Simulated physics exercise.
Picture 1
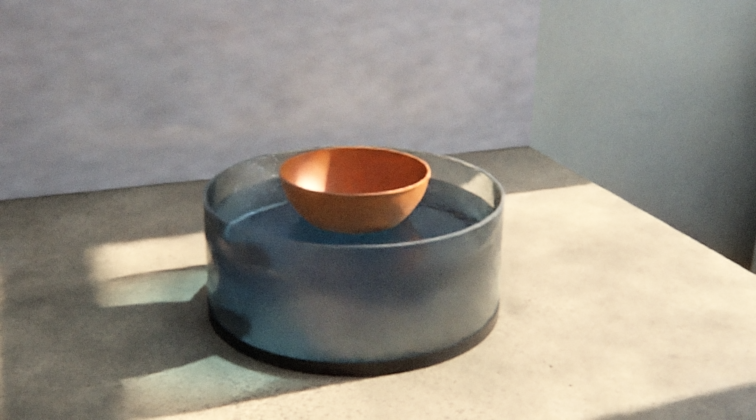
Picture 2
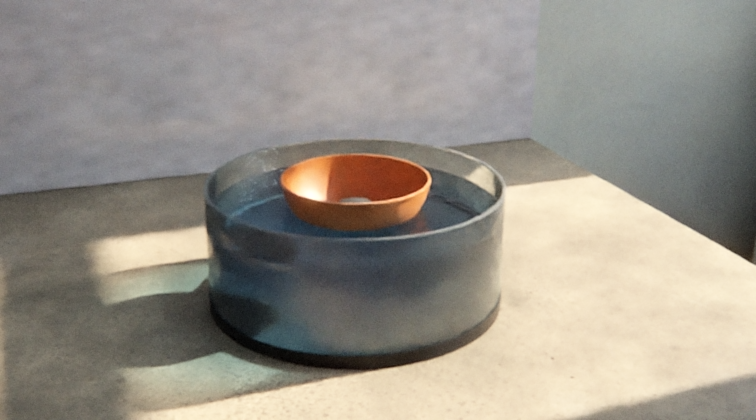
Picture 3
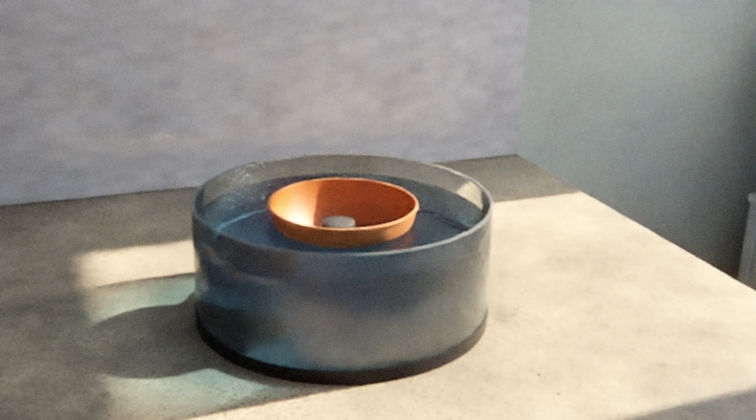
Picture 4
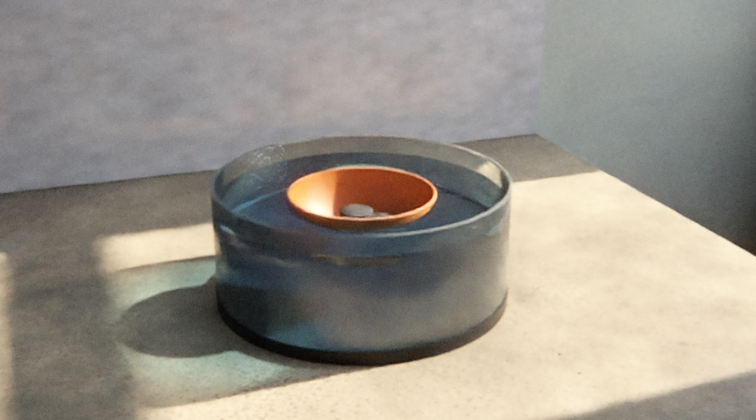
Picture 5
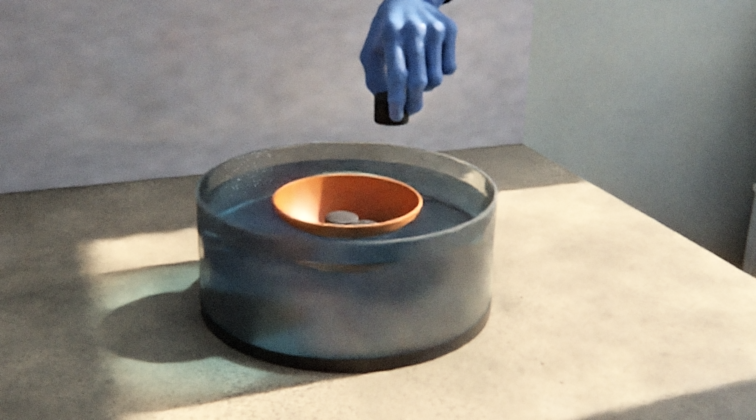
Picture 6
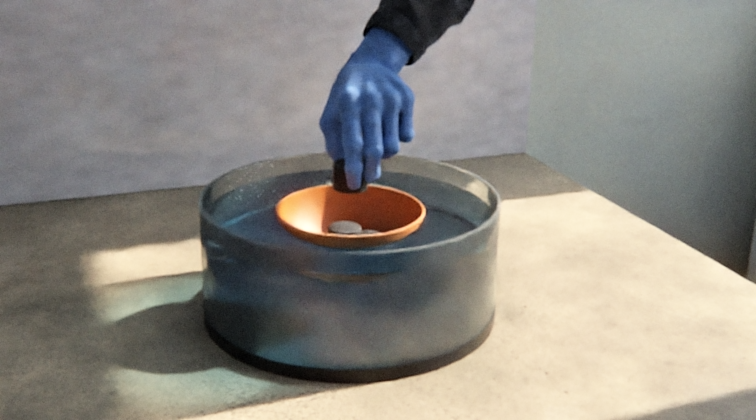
A blue hand with a dark sleeve comes in from above, lowering a small black object to just over an orange bowl afloat in a clear round basin of bluish water. The basin stands on a sunlit pale tabletop before a grey wall, seen from slightly above. Earlier, grey pieces appear inside the bowl, which sits progressively lower, while the view shifts slightly.
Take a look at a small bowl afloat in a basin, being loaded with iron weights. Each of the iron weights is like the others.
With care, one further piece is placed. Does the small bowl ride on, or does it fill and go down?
The small bowl fills and goes down.
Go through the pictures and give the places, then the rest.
The first frame shows small bowl (354, 170) empty; most of its side above the surface.
The second frame shows small bowl (355, 179) with one aboard; about half of its side above the surface.
The third frame shows small bowl (343, 203) with two aboard; about a third of its side above the surface.
The fourth frame shows small bowl (362, 193) with three aboard; hardly any of its side above the surface.
The fifth frame shows small bowl (347, 200) with three aboard; hardly any of its side above the surface; the next iron weight in the hand at (392, 109).
The sixth frame shows small bowl (350, 210) with three aboard; hardly any of its side above the surface; the next iron weight in the hand at (350, 176).
Shortly, the iron weight is in and the small bowl dips.
Then, water pours in over its edge.
At the finish, the small bowl lies on the bottom with its load.
